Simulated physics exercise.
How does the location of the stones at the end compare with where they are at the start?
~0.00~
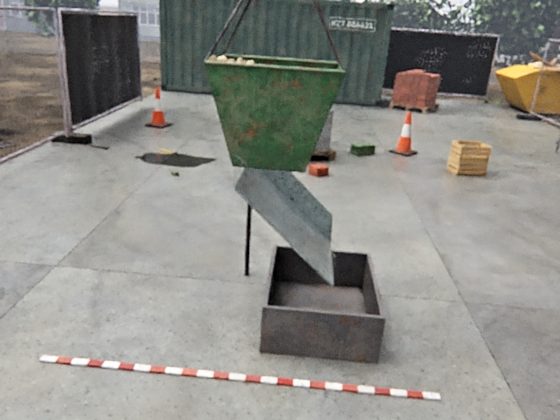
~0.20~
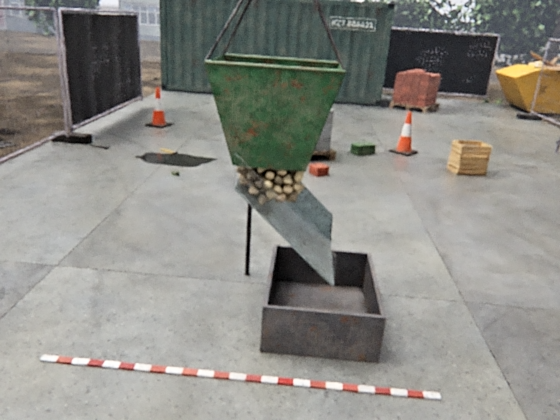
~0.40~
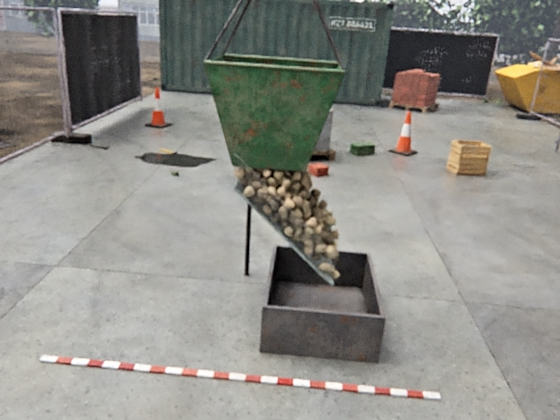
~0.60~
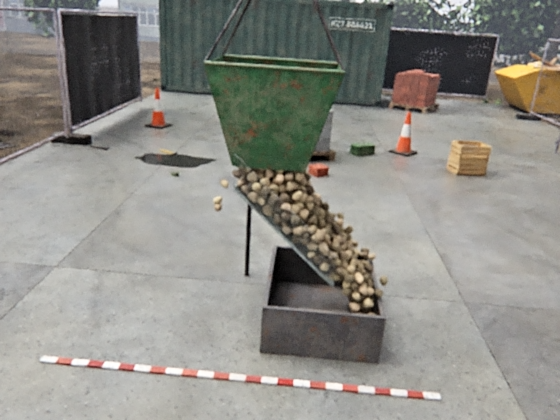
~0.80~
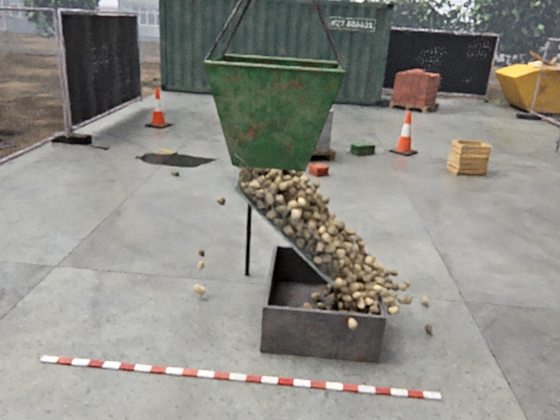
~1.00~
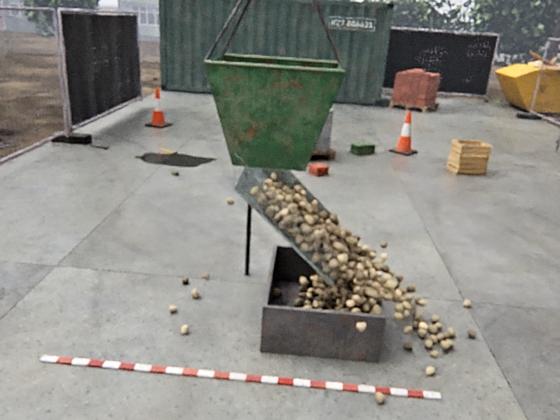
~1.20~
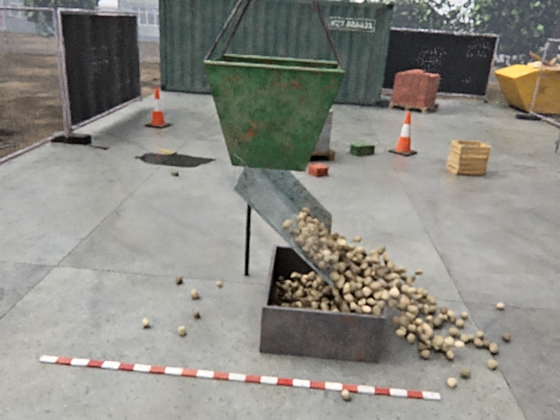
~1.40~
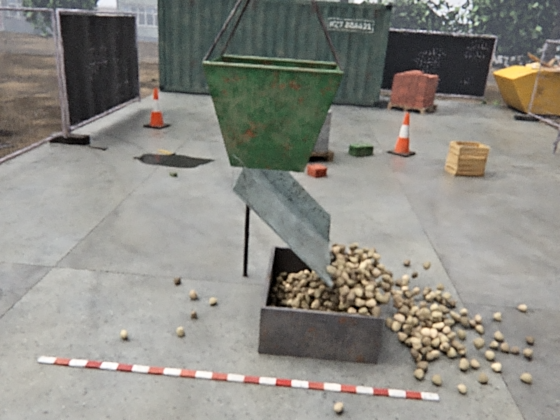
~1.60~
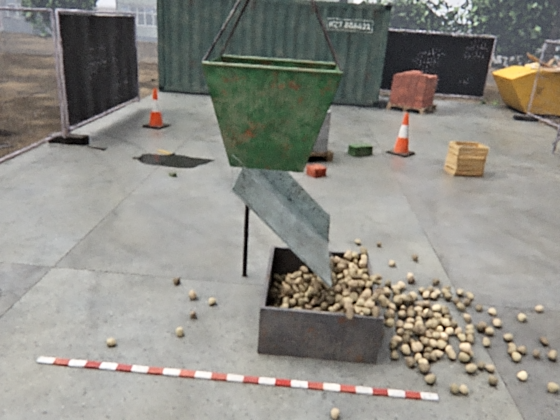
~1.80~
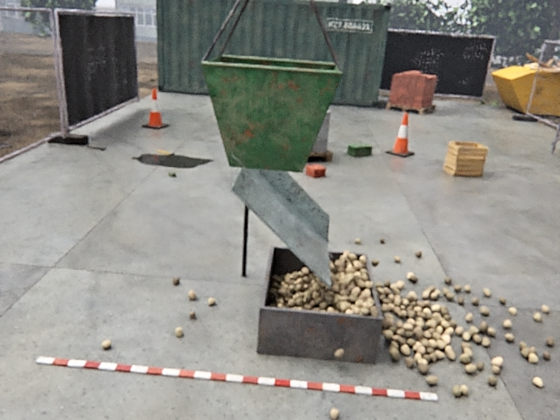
At the start the stones are up in the green hopper. By the end they are lower and farther right, mostly in the bin, with many spread on the ground to its right and a few to its left.
